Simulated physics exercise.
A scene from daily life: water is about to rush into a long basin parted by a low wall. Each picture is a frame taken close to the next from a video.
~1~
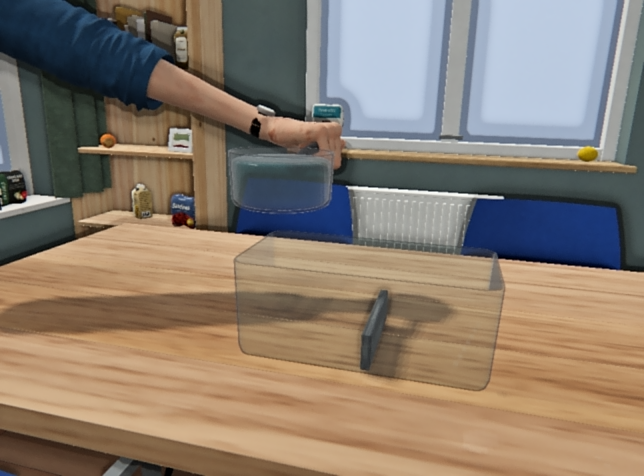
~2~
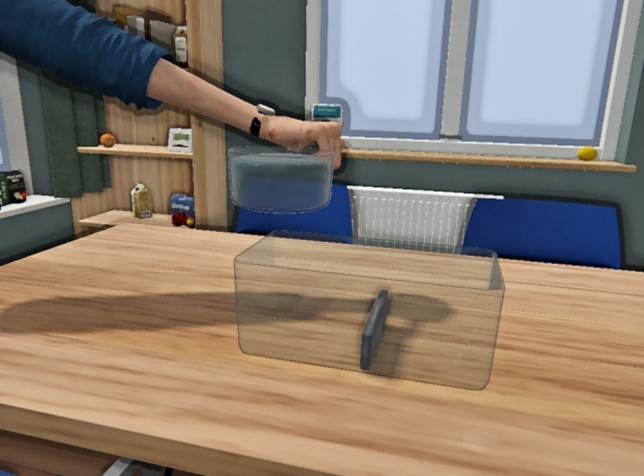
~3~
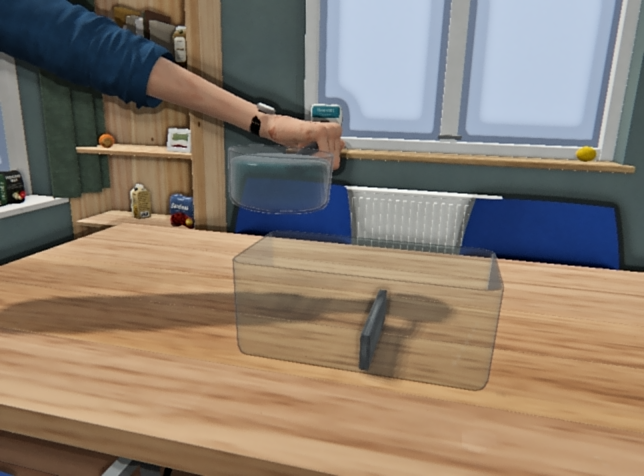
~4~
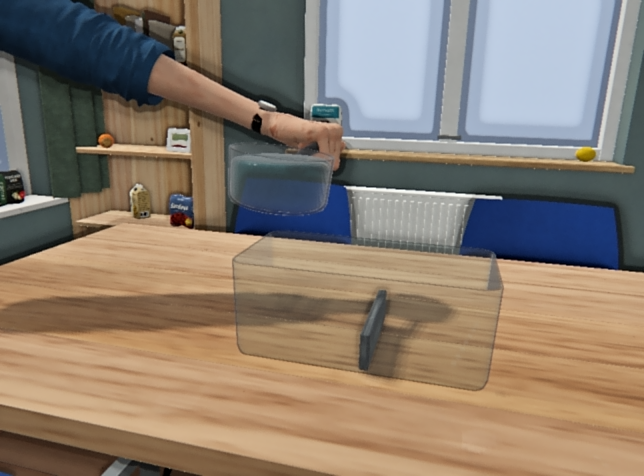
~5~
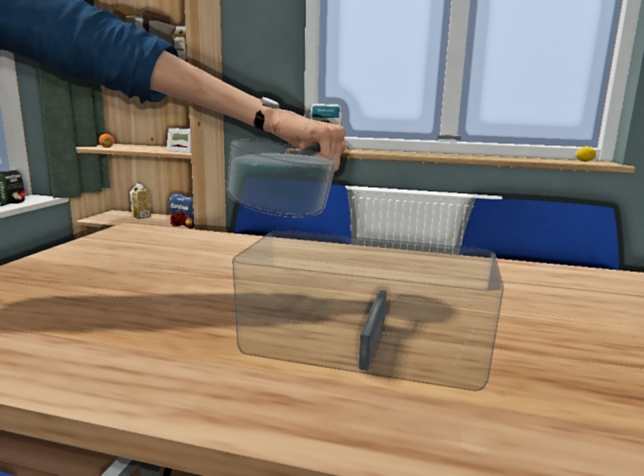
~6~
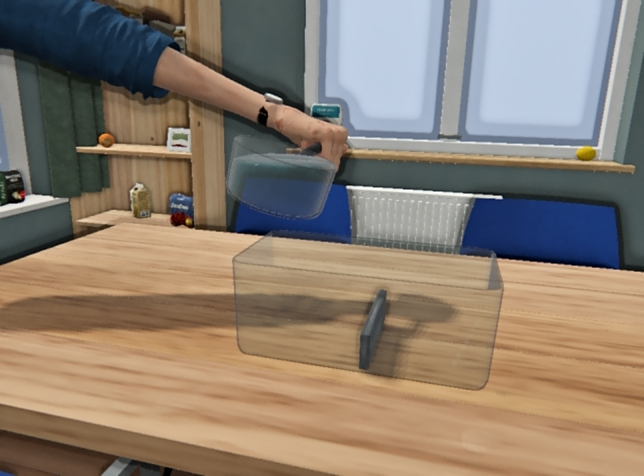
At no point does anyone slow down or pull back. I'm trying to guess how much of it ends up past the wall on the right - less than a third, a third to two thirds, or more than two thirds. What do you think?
I'd say a third to two thirds.
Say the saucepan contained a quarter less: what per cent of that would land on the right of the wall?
Near 20 %.
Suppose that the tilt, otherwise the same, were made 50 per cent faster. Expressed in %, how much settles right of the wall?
Roughly 30 in a hundred.
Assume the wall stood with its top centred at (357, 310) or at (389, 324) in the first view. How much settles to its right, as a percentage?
It would come to roughly 70 per cent the first time and roughly 25 per cent the second.
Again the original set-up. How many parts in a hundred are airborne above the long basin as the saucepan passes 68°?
About 25 per cent.
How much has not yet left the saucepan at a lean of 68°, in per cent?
Roughly 50 %.
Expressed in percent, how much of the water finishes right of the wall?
I'd put it near 40 per cent.
A moment on, the saucepan is tipped part way and 48 per cent is still to pour, 11 is left of the wall and 14 right of it.
Next, the saucepan is tipped on its side and 9 per cent is still to pour, 44 is left of the wall and 42 right of it.
Then the saucepan is tipped right over and 1 per cent is still to pour, 56 is left of the wall and 42 right of it.
Later the saucepan is tipped right over and 0 per cent is still to pour, 57 is left of the wall and 42 right of it.
In the end 57 per cent lies left of the wall, 42 right of it and 0 outside.
